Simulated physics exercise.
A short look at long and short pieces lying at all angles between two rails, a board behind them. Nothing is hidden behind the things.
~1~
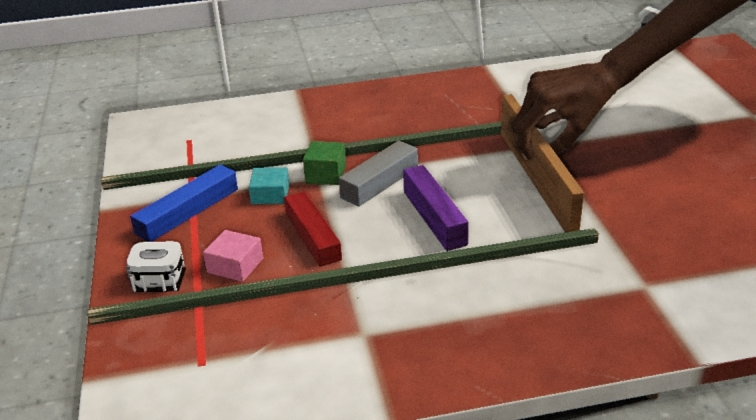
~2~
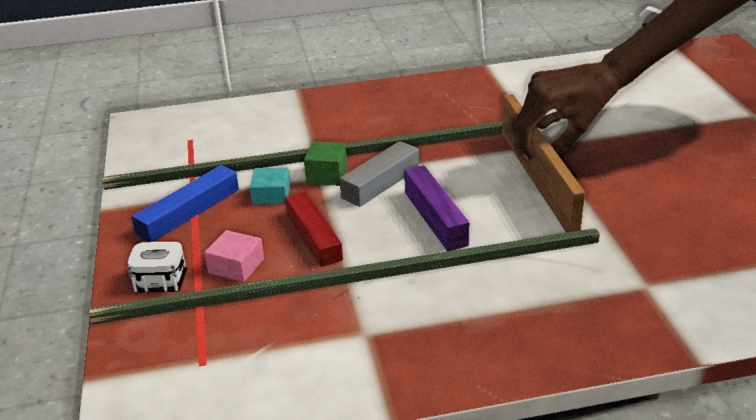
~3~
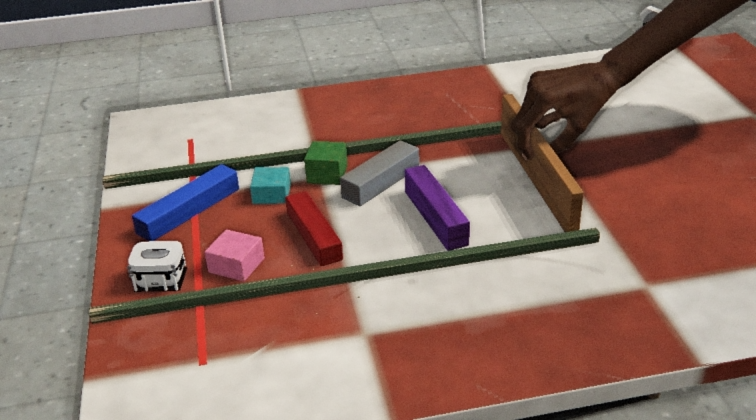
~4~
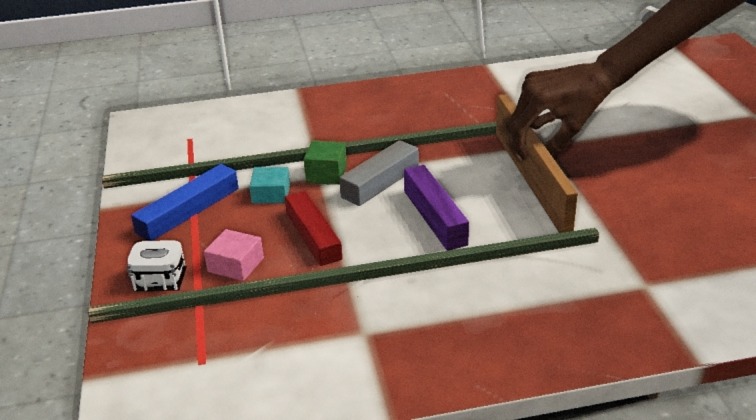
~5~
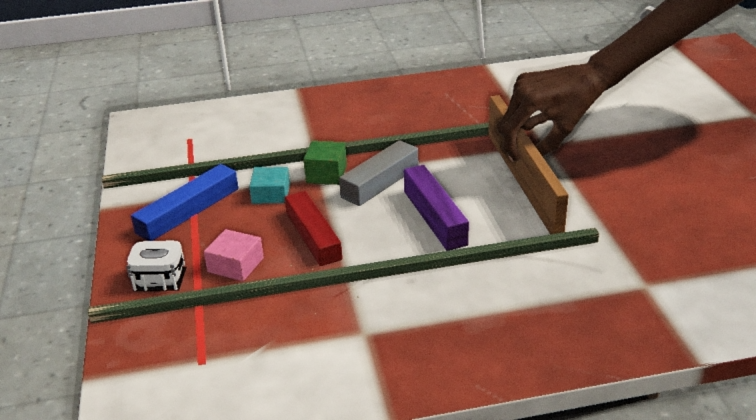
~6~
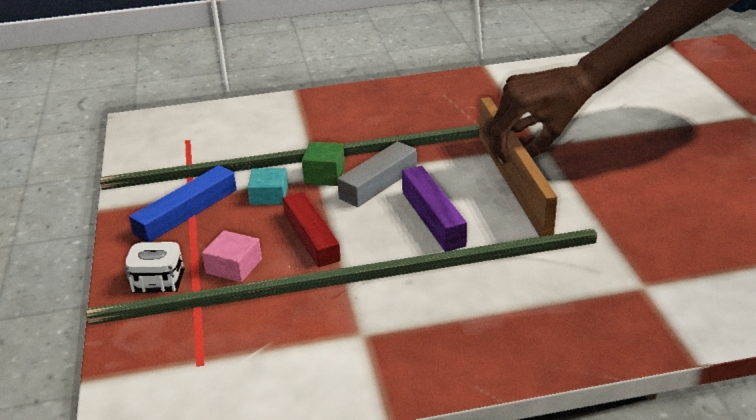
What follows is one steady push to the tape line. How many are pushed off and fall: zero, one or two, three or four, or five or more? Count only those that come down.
As it turns out, the number that fall off is one or two.
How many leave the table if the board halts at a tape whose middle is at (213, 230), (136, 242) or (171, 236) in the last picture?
Down on the floor: 1, 6 and 2.
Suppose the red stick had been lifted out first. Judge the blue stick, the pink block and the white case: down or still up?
The blue stick falls; the pink block remains up; the white case holds on.
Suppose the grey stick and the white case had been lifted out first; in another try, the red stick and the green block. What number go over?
The counts: 0 and 0.
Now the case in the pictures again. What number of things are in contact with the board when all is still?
In contact: 2.
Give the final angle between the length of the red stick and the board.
About 35°.
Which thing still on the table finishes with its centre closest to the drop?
That is the pink block.
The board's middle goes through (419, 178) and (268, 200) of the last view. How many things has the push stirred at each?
The counts are 2 and 8.
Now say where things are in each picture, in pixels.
The first picture shows white case (157, 267); blue stick (186, 202); pink block (234, 256); board (538, 160); tape (194, 233).
The second picture shows blue stick (187, 202); red stick (313, 227).
The third picture shows pink block (235, 255); board (538, 160).
The fourth picture shows white case (158, 266); green block (326, 163).
The fifth picture shows blue stick (187, 201); purple stick (435, 206).
The sixth picture shows white case (156, 268); blue stick (185, 202); pink block (232, 256); board (514, 164); tape (193, 233).
Soon after, none off yet; white case at rest near (156, 268); blue stick at rest near (185, 202); pink block at rest near (232, 256).
Then, none off yet; white case at rest near (156, 268); blue stick moved a little near (170, 206); pink block moved a little near (212, 262).
At rest, the number that fall off is one or two; fallen, blue stick and white case.
